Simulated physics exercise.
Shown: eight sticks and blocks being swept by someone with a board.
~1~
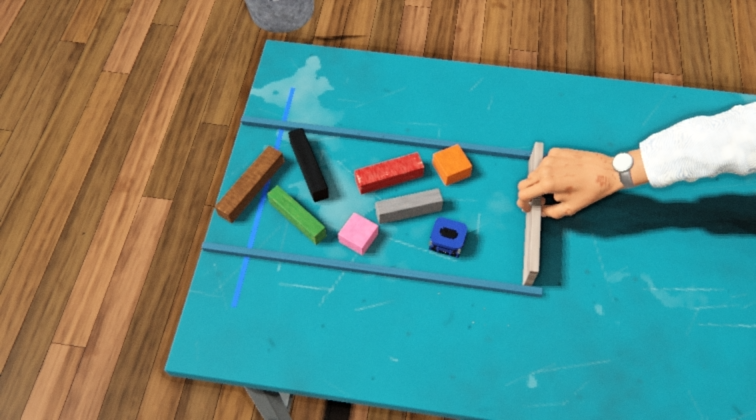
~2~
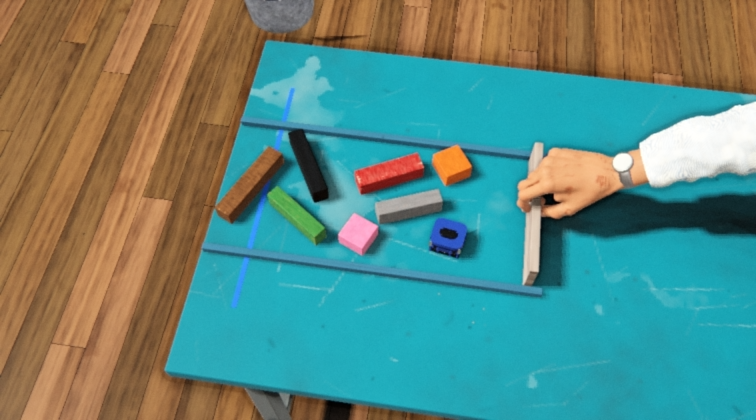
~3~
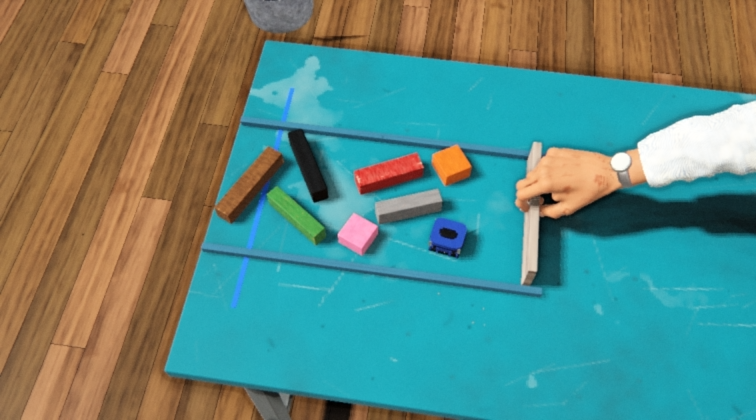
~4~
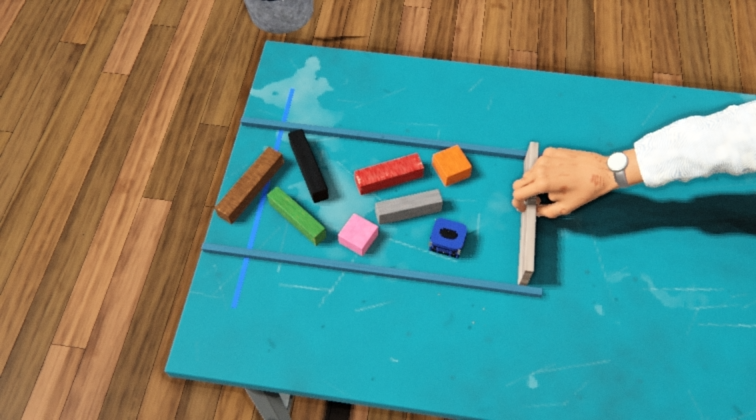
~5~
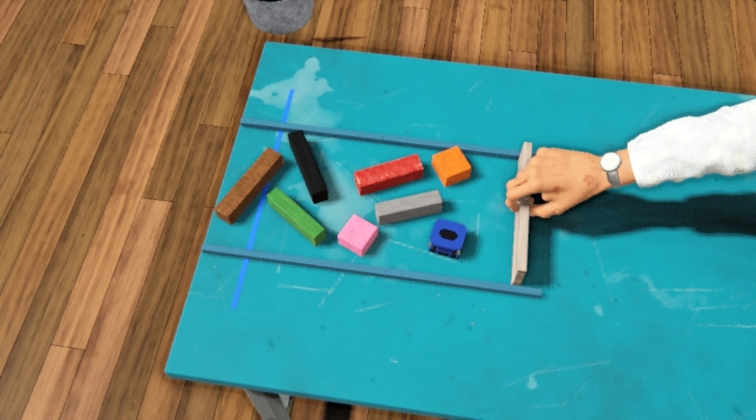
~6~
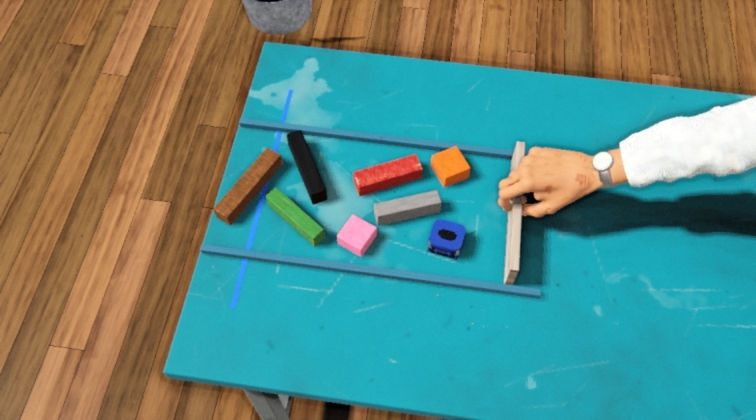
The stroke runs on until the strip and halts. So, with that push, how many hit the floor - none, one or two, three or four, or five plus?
Pieces that go over the edge: Either three or four.
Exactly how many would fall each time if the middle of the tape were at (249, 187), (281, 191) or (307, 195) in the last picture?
In order, the counts are 5, 2 and 0.
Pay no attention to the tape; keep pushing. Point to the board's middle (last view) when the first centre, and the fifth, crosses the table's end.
At (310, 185) for the first, at (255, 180) for the fifth.
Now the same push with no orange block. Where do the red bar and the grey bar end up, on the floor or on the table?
Final state: Red bar in place, grey bar in place.
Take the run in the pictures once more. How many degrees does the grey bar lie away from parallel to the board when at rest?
Somewhere near 35 degrees, I'd say.
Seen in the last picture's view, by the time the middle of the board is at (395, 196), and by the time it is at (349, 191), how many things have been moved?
At the first point the count is 6, at the second it's 8.
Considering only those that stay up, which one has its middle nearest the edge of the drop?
The pink block finishes closest.
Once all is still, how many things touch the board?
The count is 3.
A little later, none off yet; brown bar at rest near (249, 186); black stick at rest near (307, 167); green bar at rest near (295, 217).
Next, none off yet; brown bar at rest near (249, 186); black stick shifted a little near (288, 171); green bar shifted a little near (274, 217).
Later still, none off yet; brown bar tilted a little near (218, 168); black stick shifted about its own width near (254, 160); green bar shifted about its own width near (219, 212).
When it is over, the number that fall off is three or four; down, green bar, black stick and brown bar.
